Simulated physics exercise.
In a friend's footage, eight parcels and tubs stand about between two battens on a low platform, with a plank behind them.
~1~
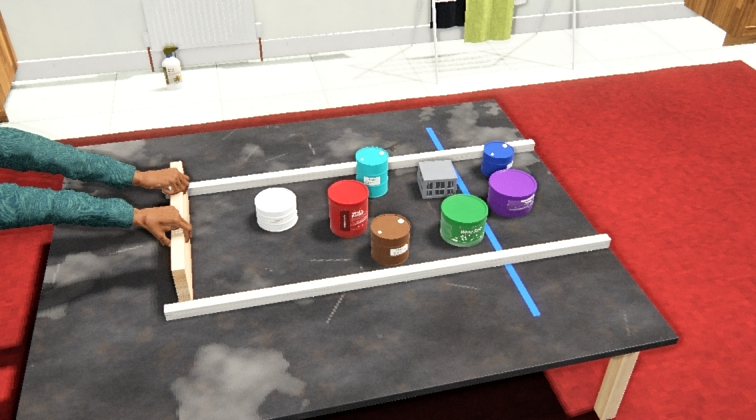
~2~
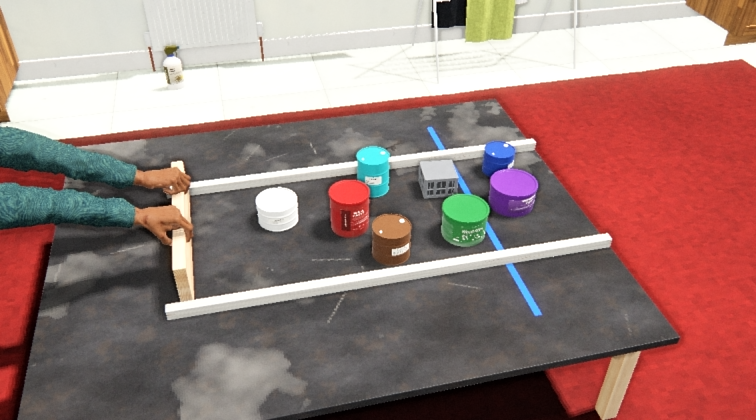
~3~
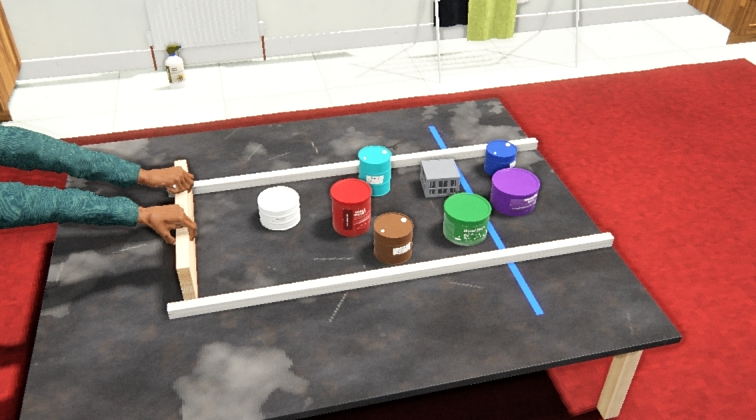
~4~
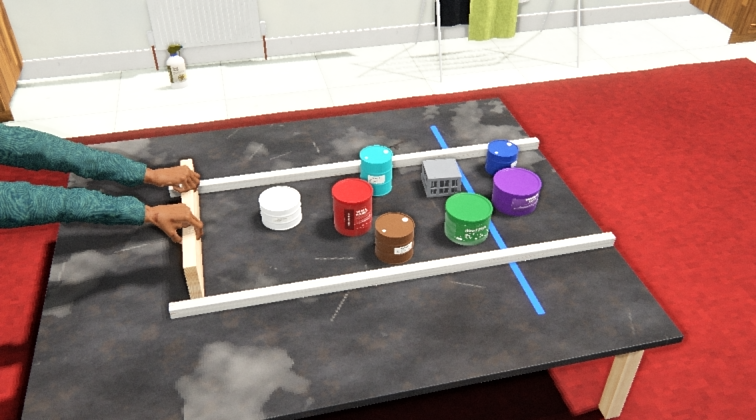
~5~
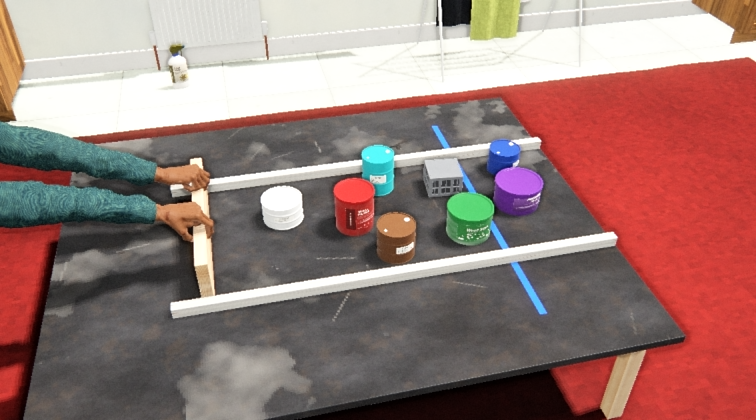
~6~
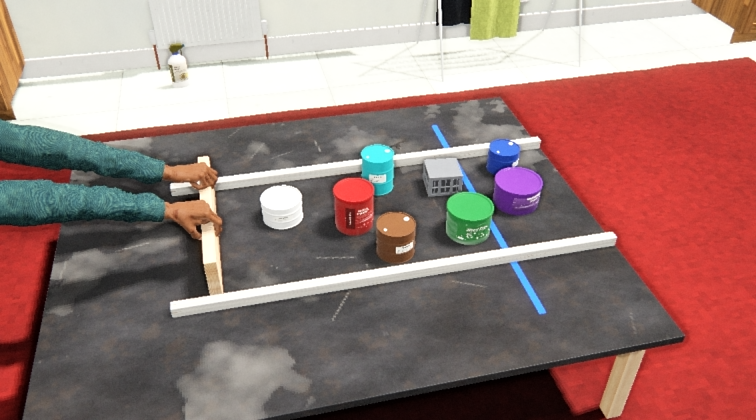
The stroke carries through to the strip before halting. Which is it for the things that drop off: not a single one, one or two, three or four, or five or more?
After that push, what drops off the edge is none whatsoever.
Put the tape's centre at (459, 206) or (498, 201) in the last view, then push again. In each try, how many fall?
0, then 0.
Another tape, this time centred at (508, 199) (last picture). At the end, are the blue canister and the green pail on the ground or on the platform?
The blue canister comes down, the green pail stays on.
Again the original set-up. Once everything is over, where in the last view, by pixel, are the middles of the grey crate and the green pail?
(510, 163), and the other (549, 210).
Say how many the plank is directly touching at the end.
I count 4 of them.
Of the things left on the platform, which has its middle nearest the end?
The blue canister ends up foremost.
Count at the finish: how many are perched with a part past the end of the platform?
The overhang total is 0.
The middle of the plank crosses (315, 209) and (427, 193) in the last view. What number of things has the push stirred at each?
Counts: 2 / 6.
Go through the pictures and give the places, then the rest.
The first frame shows blue canister (497, 160); purple pail (511, 193); green pail (463, 221); plank (181, 229); tape (474, 206).
The second frame shows purple pail (512, 193); red pail (350, 209).
The third frame shows green pail (466, 219); brown canister (393, 238).
The fourth frame shows blue canister (502, 158); white canister (281, 208).
The fifth frame shows purple pail (517, 191); plank (202, 225).
The sixth frame shows blue canister (503, 158); purple pail (517, 191); green pail (469, 218); plank (210, 223); tape (479, 203).
A little later, none off yet; blue canister at rest near (503, 158); purple pail at rest near (517, 191); green pail at rest near (469, 218).
Next, none off yet; blue canister at rest near (503, 158); purple pail at rest near (517, 191); green pail shifted about its own width near (496, 212).
When it is over, the number that fall off is zero.
